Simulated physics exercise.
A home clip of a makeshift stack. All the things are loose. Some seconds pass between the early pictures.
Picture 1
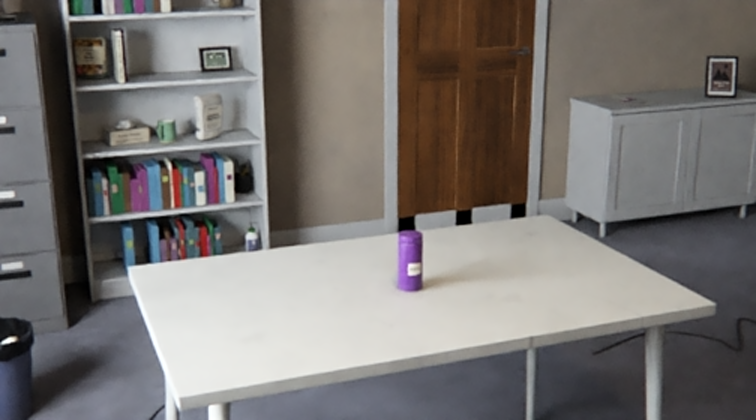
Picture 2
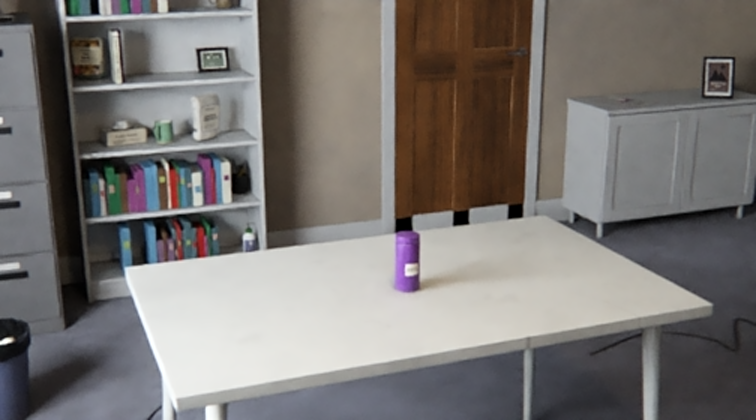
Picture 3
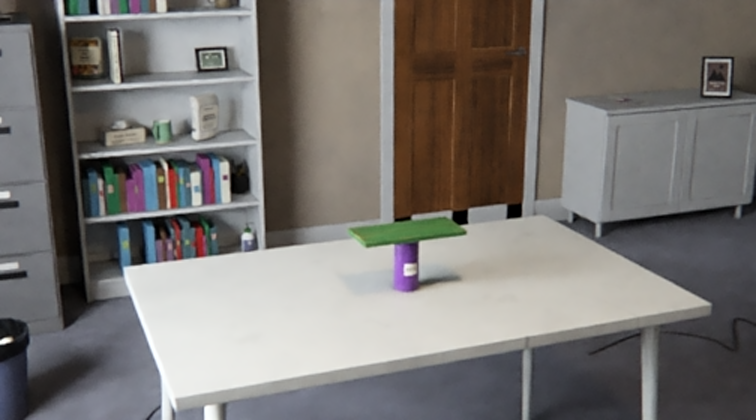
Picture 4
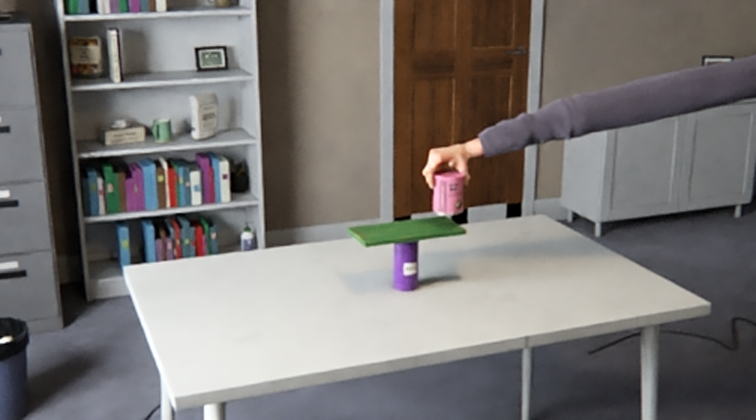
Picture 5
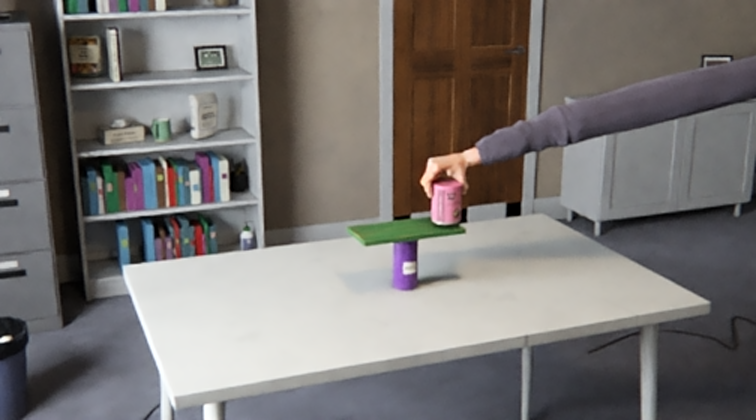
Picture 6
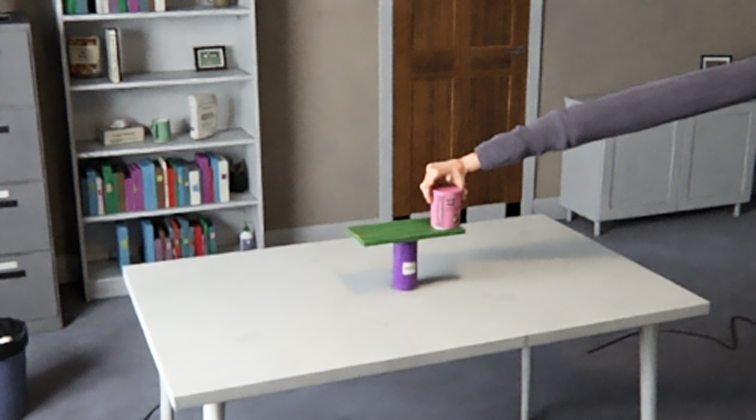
In a grey-carpeted room seen from slightly above, a white table stands before a bookshelf, a brown door and a grey cabinet. A purple can sits alone on the tabletop, then a flat green board lies across its top. A grey-sleeved arm reaches in from the right, holding a pink tin above the board's right end, and lowers it slightly onto the board, keeping hold.
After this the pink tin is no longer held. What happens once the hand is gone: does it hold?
Outcome: The stack comes apart.
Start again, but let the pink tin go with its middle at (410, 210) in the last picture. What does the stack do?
Then it stays up.
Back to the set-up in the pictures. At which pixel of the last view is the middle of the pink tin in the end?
Around (489, 268).
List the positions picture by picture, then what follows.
In the first picture, the last thing is not in view yet.
In the second picture, the last thing is not in view yet.
In the third picture, the last thing is not in view yet; green board (407, 231).
The fourth picture shows still above its spot; pink tin (448, 192); green board (407, 231).
The fifth picture shows still above its spot; pink tin (446, 201); green board (406, 230).
The sixth picture shows in place under the hand; pink tin (446, 207); green board (406, 230).
Then, 0.40 s later than the last frame, pink tin now fallen; green board tilted by 56°.
Then, 0.50 s later than the last frame, green board on its side.
Then, 0.90 s later than the last frame, green board now fallen.
When it is over, fallen, green board and pink tin; purple jar as before. End places, in pixels of the last picture, pink tin near (489, 268). The stack gives way.
